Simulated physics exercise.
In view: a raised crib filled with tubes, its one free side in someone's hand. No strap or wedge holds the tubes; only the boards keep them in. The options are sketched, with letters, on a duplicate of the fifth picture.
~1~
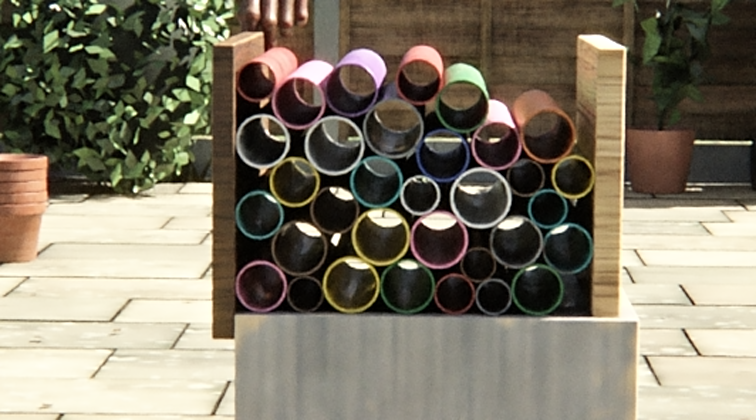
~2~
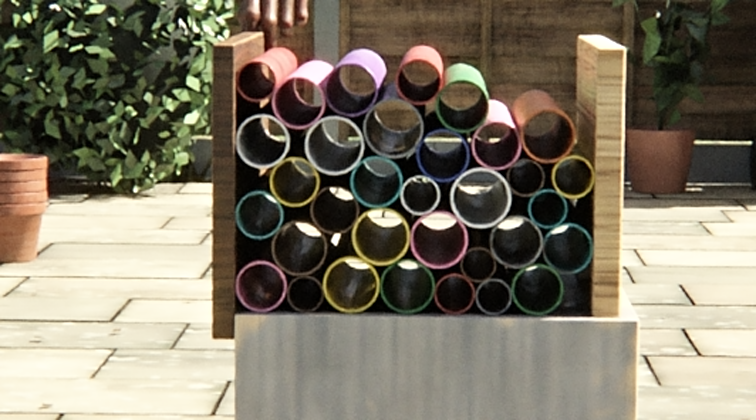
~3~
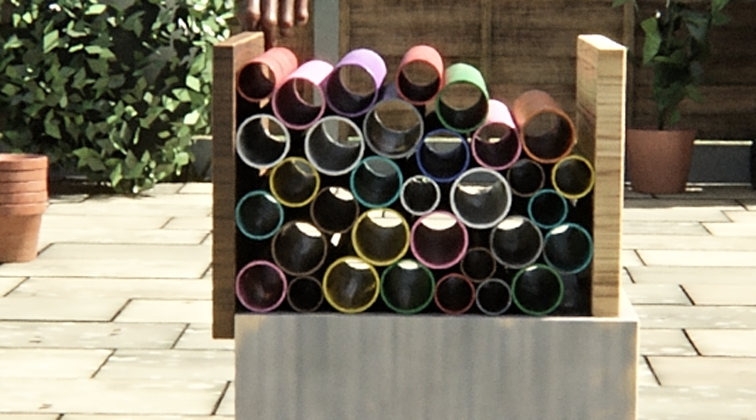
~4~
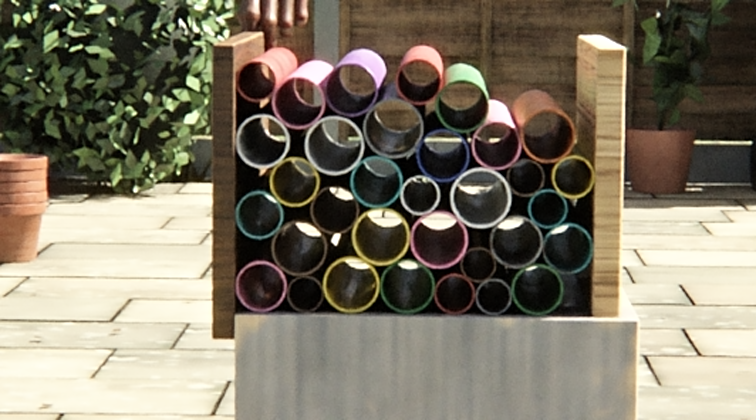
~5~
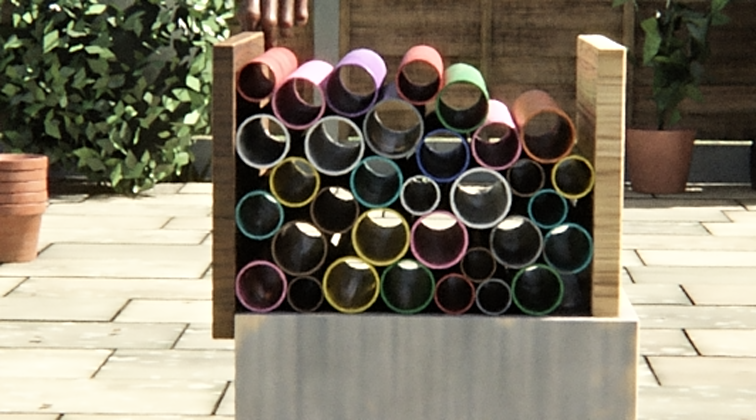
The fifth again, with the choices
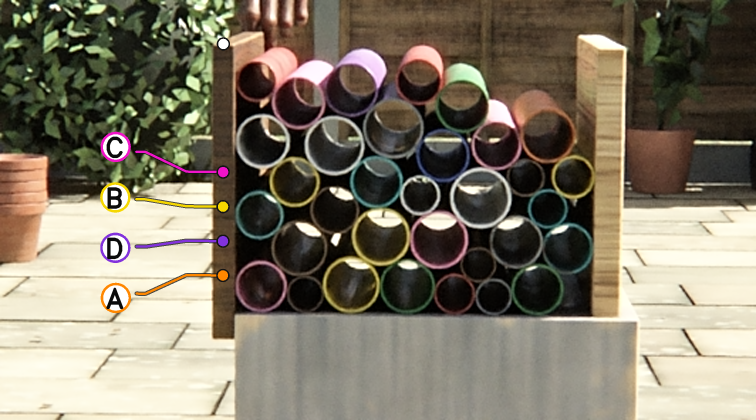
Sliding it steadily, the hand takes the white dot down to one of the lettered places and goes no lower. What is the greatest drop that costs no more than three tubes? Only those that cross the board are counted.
No lower than D.
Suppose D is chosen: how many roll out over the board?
It comes to three.
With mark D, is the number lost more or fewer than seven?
At D, fewer than seven.
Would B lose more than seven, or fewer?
Fewer than seven.
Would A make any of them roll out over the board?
Yes.
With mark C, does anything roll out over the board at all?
Yes, at C.
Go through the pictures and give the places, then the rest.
In the first picture, side board (242, 173); a pink tube (261, 286); a grey tube (494, 297).
In the second picture, a grey tube (494, 297); a turquoise tube (259, 215).
In the third picture, a yellow tube (295, 182); a turquoise tube (548, 208).
In the fourth picture, a pink tube (497, 145); a green tube (462, 106).
In the fifth picture, side board (242, 173); a pink tube (261, 286); a grey tube (494, 297).
On the copy, A at (223, 275); B at (223, 207); C at (223, 172); D at (223, 241); the white dot at (223, 44).
On D. First, top of the board (236, 130).
Then, top of the board (235, 231).
Finally, top of the board (235, 241), three out over the board.
By contrast, A more than three out over the board; B one out over the board; C one out over the board.
